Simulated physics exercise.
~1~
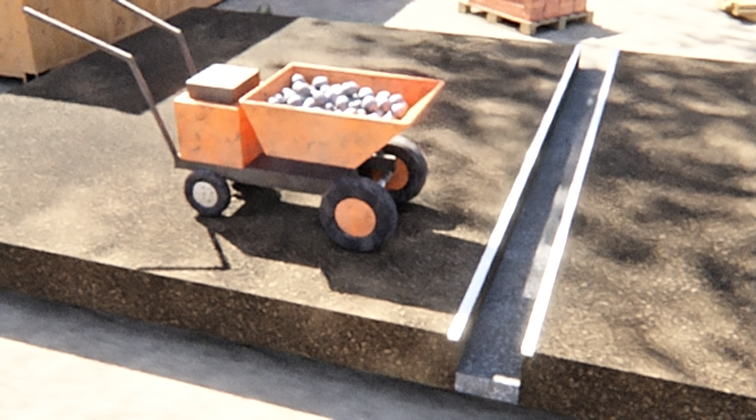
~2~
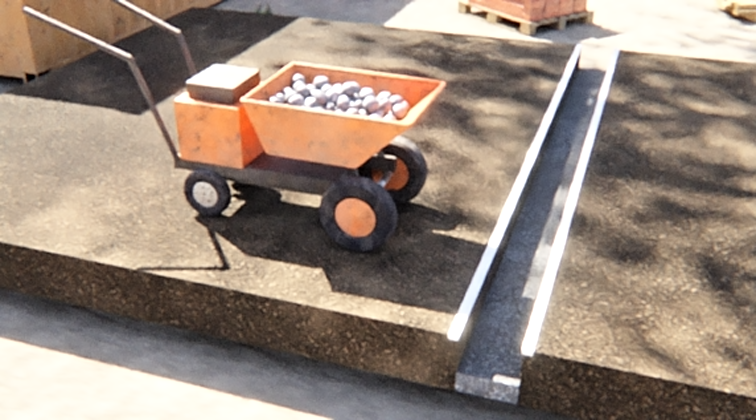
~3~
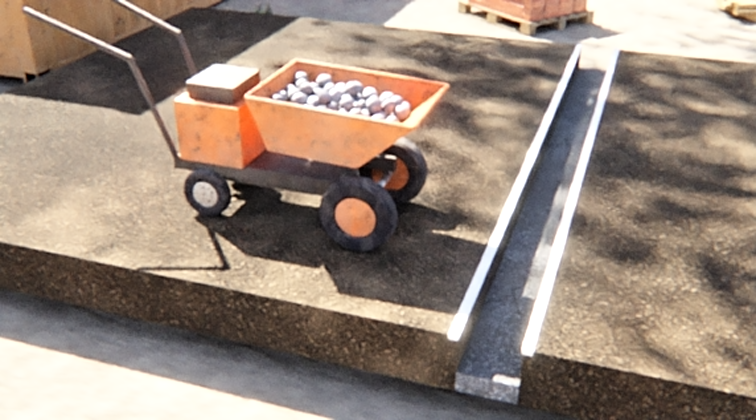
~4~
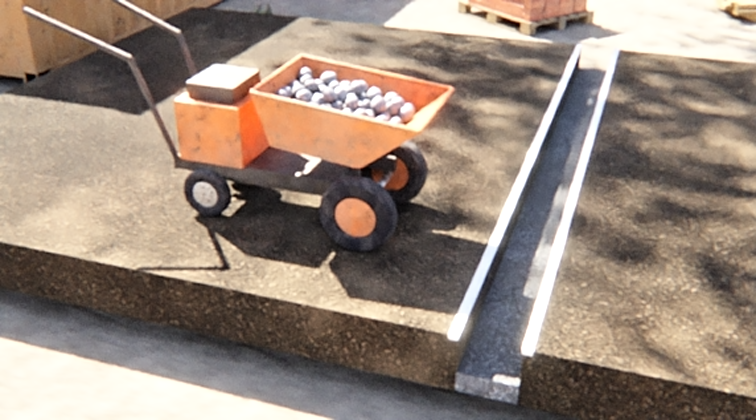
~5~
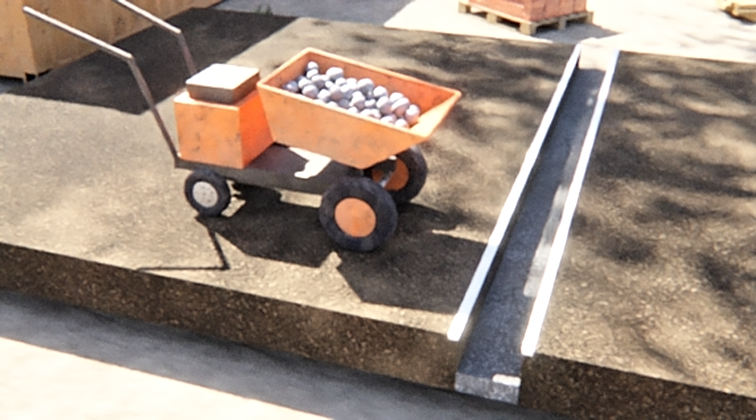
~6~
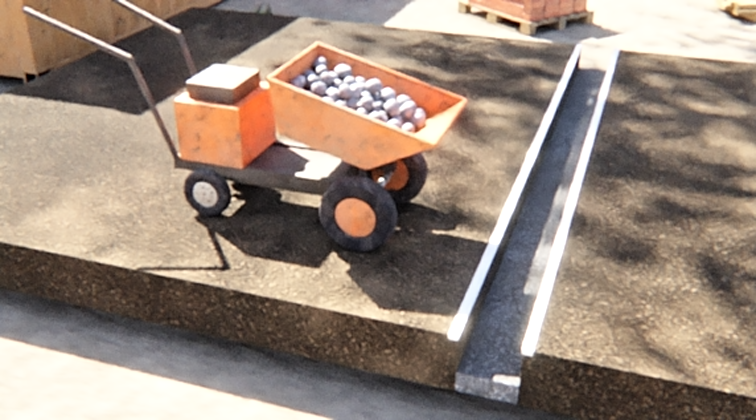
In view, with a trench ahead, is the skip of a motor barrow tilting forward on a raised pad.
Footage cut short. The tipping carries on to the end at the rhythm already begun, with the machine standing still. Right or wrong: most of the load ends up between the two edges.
Right.
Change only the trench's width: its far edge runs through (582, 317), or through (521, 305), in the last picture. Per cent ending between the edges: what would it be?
90 %, then 60 %.
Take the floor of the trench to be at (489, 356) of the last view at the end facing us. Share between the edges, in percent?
I'd put it at some 60 in a hundred.
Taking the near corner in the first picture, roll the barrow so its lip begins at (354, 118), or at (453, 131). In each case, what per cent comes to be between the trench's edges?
Result: 40 in a hundred, then 60 in a hundred.
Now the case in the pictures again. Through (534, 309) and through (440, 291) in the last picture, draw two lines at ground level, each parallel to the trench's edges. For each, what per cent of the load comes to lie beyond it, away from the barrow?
In order: 10 percent, then 90 percent.
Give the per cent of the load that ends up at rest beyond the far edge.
My estimate is close to 5 in a hundred.
Just after the last frame, skip tipped steeply; every one in the skip.
A moment on, skip tipped right over; the larger part in the skip; just a few short of the trench; roughly a quarter in or heaped over the trench; just a few falling.
Further on, skip tipped right over; about a tenth in the skip; about a tenth short of the trench; the larger part in or heaped over the trench; about a tenth beyond it.
When it is over, skip tipped right over; about a tenth in the skip; about a tenth short of the trench; the larger part in or heaped over the trench; about a tenth beyond it.
